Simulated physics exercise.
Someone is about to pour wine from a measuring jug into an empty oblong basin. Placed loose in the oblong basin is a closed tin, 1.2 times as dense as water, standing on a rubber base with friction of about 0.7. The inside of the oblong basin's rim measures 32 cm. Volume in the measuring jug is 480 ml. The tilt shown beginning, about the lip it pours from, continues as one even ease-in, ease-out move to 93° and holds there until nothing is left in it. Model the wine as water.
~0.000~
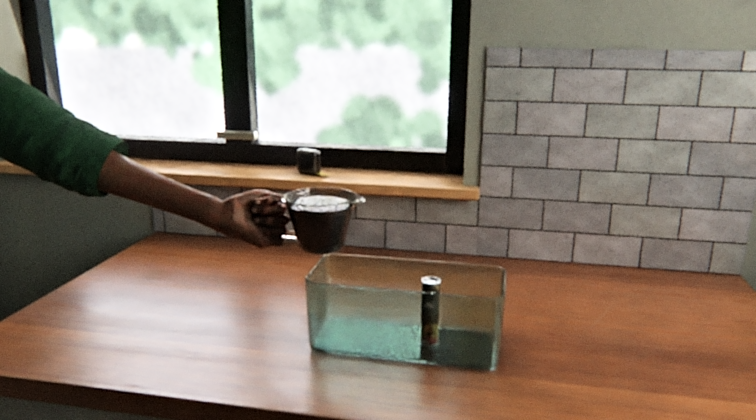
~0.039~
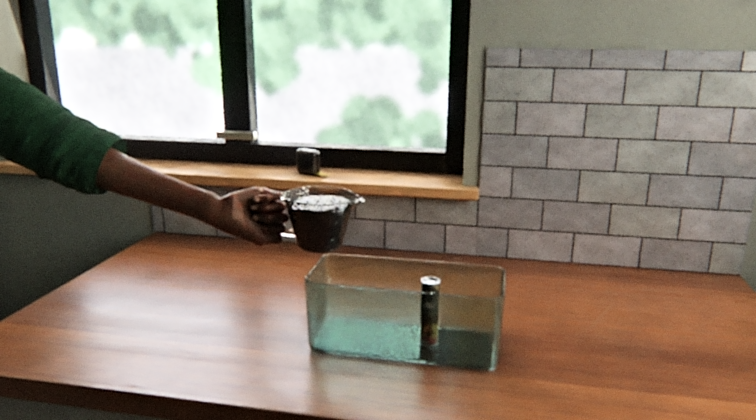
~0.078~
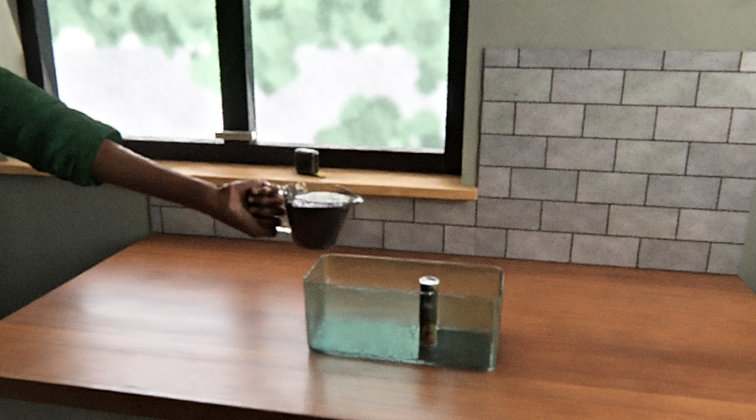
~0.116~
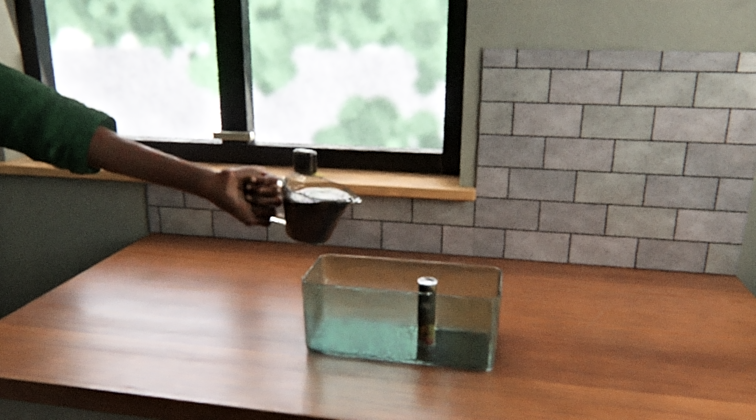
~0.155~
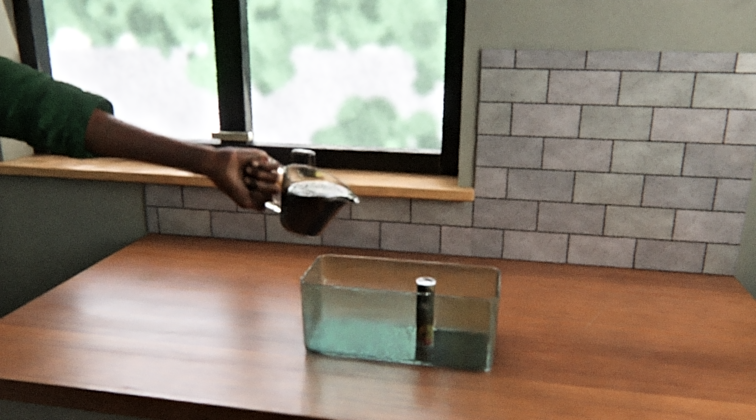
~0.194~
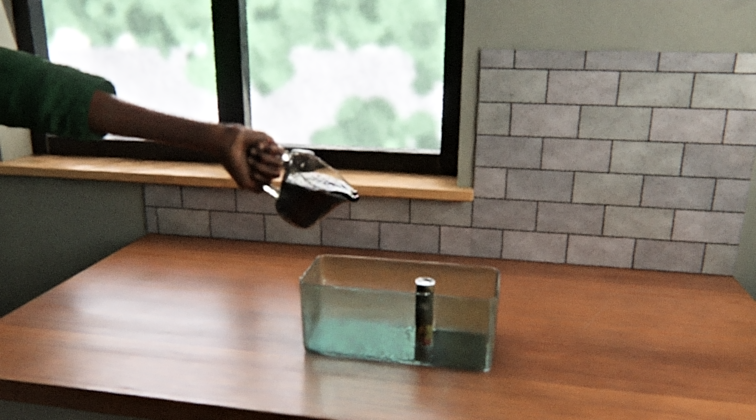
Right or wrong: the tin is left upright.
Wrong.
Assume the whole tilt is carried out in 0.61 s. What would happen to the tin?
Well, the tin simply tips.
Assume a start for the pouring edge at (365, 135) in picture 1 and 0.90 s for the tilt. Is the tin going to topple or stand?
Then the tin remains standing.
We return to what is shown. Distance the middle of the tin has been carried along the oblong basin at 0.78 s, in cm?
Near 6 cm.
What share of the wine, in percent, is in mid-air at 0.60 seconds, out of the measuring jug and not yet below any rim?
Around 28 per cent of the liquid is in flight.
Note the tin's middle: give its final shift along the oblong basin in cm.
In the end the tin's centre has shifted about 6.0 centimetres.
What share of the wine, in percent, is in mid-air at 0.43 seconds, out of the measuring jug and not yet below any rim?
Roughly 44 percent.
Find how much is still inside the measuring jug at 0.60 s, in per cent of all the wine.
Roughly 6 percent remains.
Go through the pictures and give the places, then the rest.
The first picture shows tilt 0°; pouring edge (365, 200); surface from (292, 201) to (353, 205); the oblong basin's rim runs from (315, 268) to (505, 283); the tin's top is at (431, 283).
The second picture shows tilt 2°; pouring edge (364, 200); surface from (292, 201) to (353, 204).
The third picture shows tilt 6°; pouring edge (363, 200); surface from (290, 199) to (352, 201).
The fourth picture shows tilt 13°; pouring edge (361, 201); surface from (288, 194) to (353, 198).
The fifth picture shows tilt 22°; pouring edge (359, 201); surface from (286, 187) to (354, 196).
The sixth picture shows tilt 33°; pouring edge (358, 201); surface from (287, 176) to (349, 193); 2 per cent is over the edge.
By 0.43 s the tilt is 91° and 49 per cent is still to pour; the tin stands where it began.
By 0.60 s the tilt is 93° and 6 per cent is still to pour; the tin leans 17°.
By 0.78 s the tilt is 93° and 1 per cent is still to pour; the tin lies on its side.
By 0.98 s the tilt is 93° and 0 per cent is still to pour; the tin lies on its side.
At rest the tin lies on its side.
